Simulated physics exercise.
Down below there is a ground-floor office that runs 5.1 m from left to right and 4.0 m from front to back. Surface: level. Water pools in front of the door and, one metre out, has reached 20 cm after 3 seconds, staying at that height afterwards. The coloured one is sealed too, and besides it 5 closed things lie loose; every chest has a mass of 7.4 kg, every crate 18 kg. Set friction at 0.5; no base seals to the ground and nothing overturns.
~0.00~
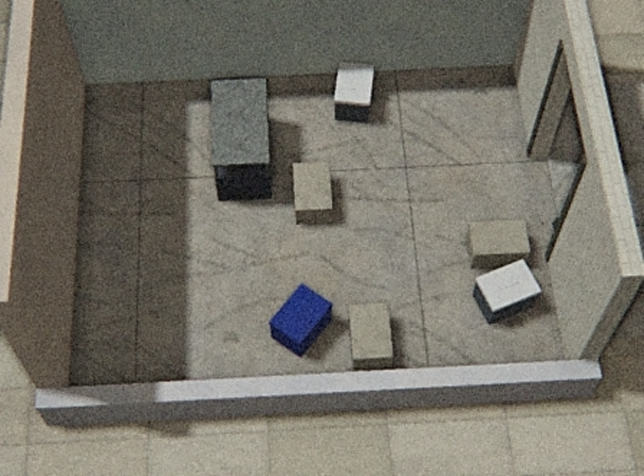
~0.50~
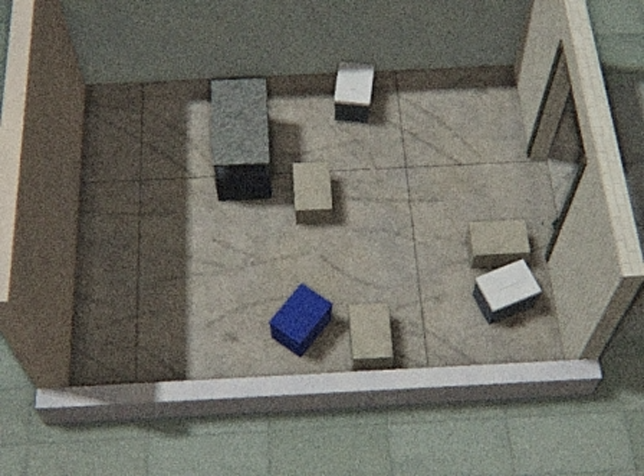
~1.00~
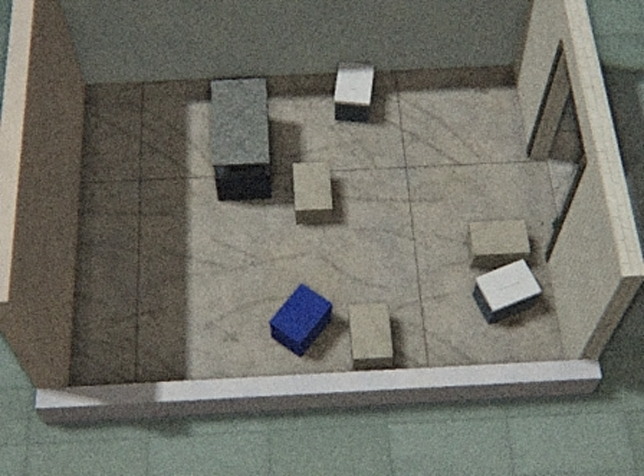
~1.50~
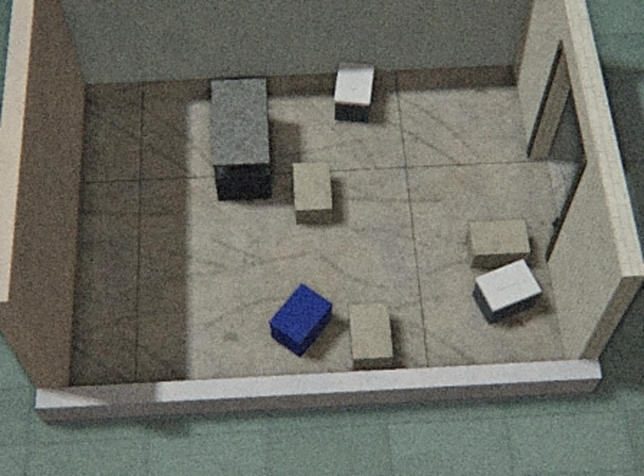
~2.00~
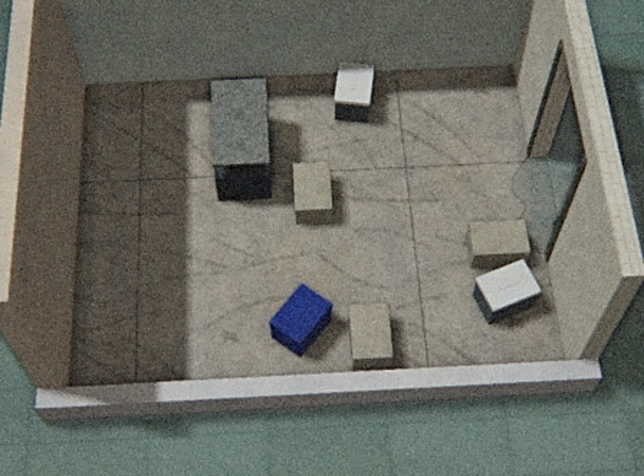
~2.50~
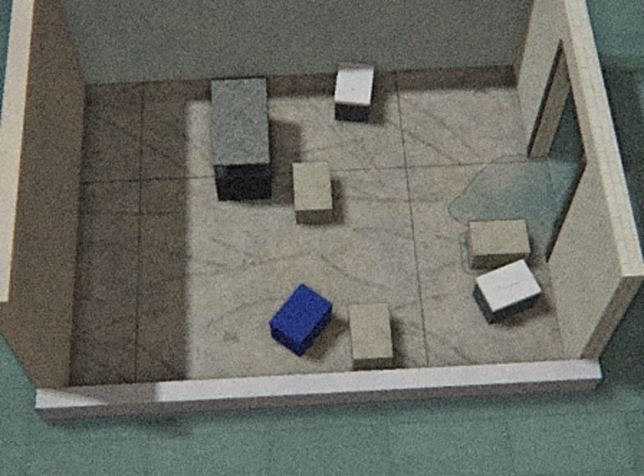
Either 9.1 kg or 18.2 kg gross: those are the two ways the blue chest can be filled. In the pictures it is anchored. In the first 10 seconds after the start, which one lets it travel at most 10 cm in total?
It needs the heavy one.
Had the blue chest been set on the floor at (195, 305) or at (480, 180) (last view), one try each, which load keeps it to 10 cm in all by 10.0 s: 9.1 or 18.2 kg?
One by one: Only the big mass suffices; neither mass suffices.
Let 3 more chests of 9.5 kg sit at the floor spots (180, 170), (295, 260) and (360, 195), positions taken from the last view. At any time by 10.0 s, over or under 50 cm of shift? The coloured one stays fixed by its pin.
Listed in order, they go beneath the bar, over the bar, over the bar.
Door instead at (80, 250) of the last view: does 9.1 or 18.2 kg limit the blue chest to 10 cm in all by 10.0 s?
Short version: Neither mass is sufficient.
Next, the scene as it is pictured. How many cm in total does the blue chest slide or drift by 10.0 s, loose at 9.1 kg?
Roughly 30 cm.
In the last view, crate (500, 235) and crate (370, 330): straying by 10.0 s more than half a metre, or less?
The first is beyond the mark and the second is within the mark.
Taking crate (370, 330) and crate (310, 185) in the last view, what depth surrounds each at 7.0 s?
Depths: Near 3 cm, then near 6 cm.
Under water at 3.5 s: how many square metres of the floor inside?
3.5 m2.
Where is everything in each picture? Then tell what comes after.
The blue chest at (301, 313) rests on the ground; water covers 0.0 m2; 0 of 6 have shifted, in the first frame.
The blue chest at (301, 313), on the bottom; 0.0 m2 under water; 0 of 6 have shifted, in the second frame.
The blue chest at (301, 313), on the bottom; 0.0 m2 under water; 0 of 6 have shifted, in the third frame.
The blue chest at (301, 313), on the bottom; 0.0 m2 under water; 0 of 6 have shifted, in the fourth frame.
The blue chest at (301, 313) rests on the ground; water covers 0.2 m2; 0 of 6 have shifted, in the fifth frame.
The blue chest at (301, 313), on the bottom; water covers 0.8 m2; 0 of 6 have shifted, in the sixth frame.
After 3.5 s the blue chest would be 0 cm from its start with 9.1 kg and 0 cm from its start with 18.2 kg; 0 cm of water round it then.
After 4.5 s the blue chest would be 0 cm from its start with 9.1 kg and 0 cm from its start with 18.2 kg; 1 cm of water round it then.
After 7.0 s the blue chest would be 0 cm from its start with 9.1 kg and 0 cm from its start with 18.2 kg; 3 cm of water round it then.
After 10.0 s the blue chest would be 32 cm from its start with 9.1 kg and 0 cm from its start with 18.2 kg; 5 cm of water round it then.
